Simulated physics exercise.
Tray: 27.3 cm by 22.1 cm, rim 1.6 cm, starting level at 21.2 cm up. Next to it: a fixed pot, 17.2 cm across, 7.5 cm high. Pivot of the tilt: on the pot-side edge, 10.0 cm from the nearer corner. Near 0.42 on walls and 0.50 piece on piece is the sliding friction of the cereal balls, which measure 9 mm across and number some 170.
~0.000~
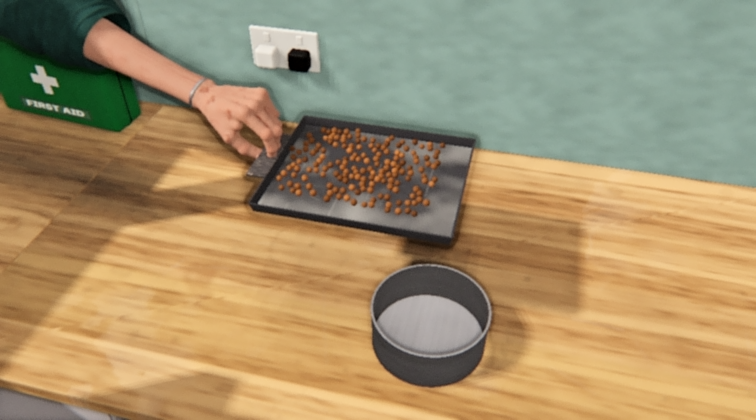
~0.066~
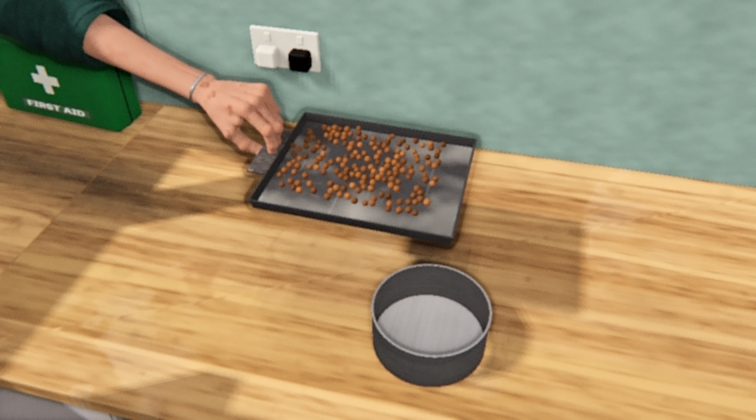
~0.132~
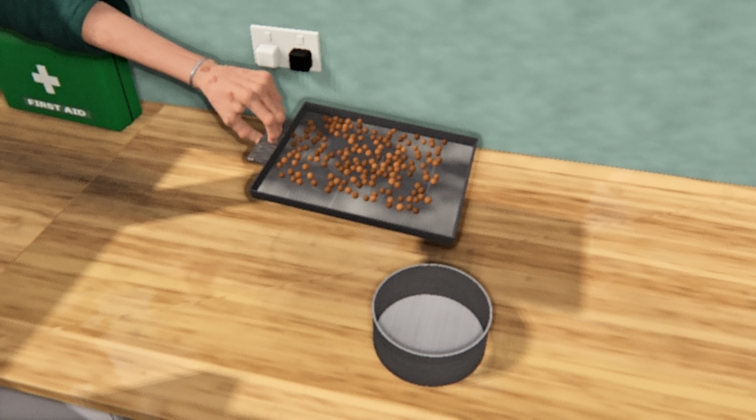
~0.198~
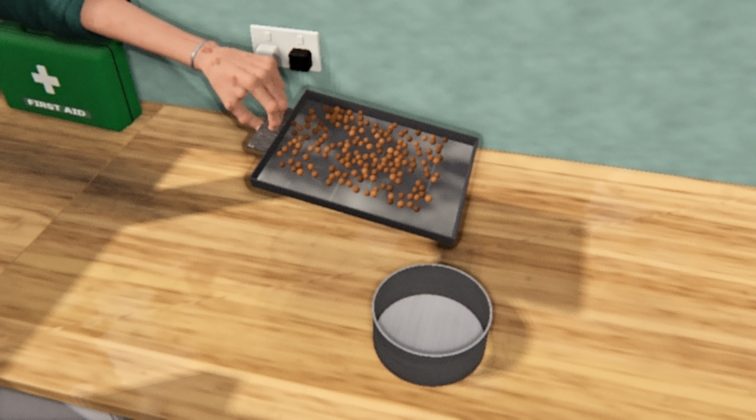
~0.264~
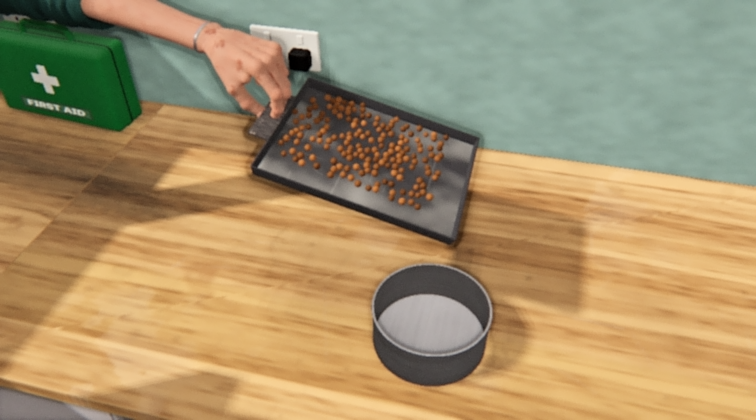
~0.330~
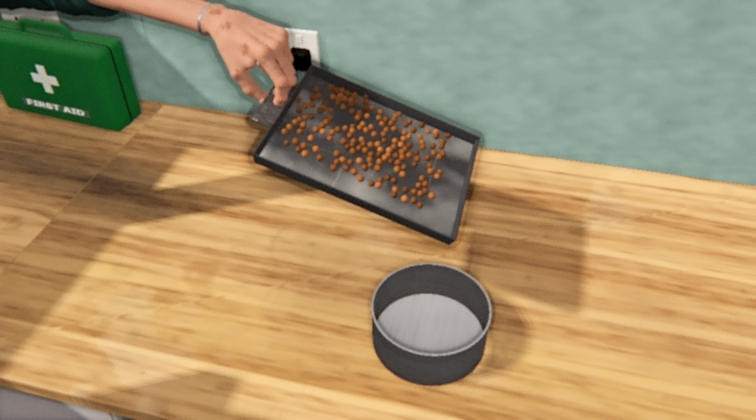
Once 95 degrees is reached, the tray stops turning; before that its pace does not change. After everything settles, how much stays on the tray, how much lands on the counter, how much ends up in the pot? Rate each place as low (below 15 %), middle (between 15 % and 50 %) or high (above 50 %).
Ratings: Tray low; counter high; pot middle.
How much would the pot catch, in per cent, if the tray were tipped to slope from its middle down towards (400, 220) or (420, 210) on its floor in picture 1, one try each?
First try: About 95 percent; second try: About 90 percent.
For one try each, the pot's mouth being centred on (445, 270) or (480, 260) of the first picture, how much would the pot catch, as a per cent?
Try one: ~ 40 %; try two: ~ 75 %.
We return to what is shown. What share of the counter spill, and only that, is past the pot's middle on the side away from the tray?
That works out to about 100 percent.
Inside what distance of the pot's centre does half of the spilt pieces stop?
I'd say around 18 centimetres.
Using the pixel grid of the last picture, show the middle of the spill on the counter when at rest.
Middle of the spill at rest: Roughly (512, 293).
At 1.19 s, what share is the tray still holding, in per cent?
Estimate: About 80 percent.
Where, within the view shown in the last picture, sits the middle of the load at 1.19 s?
Approximately (465, 184) in the final picture.
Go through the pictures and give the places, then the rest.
Tray tilt 0 degrees, front corners at (252, 202) and (450, 235); middle of the pieces at (363, 171); pot at (431, 307), in the first picture.
Tray tilt 1 degrees, front corners at (252, 198) and (451, 235); middle of the pieces at (364, 169), in the second picture.
Tray tilt 5 degrees, front corners at (252, 189) and (452, 236), lowest corner right front; middle of the pieces at (365, 164), in the third picture.
Tray tilt 10 degrees, front corners at (253, 177) and (453, 236), lowest corner right front; middle of the pieces at (366, 157), in the fourth picture.
Tray tilt 14 degrees, front corners at (254, 165) and (454, 237), lowest corner right front; middle of the pieces at (368, 151), in the fifth picture.
Tray tilt 19 degrees, front corners at (257, 153) and (454, 237), lowest corner right front; middle of the pieces at (371, 145); pot at (431, 306). Its pace works out near 70 degrees a second, in the sixth picture.
Then, at 0.84 s, tilt 55 degrees; the tray holds 100 %, the pot 0 %.
After 1.19 s, tilt 79 degrees; the tray holds 80 %, the pot 0 %.
After 1.62 s, tilt 95 degrees; the tray holds 15 %, the pot 5 %.
At rest (2.5 s), tray 0 %, counter 75 %, pot 25 %.
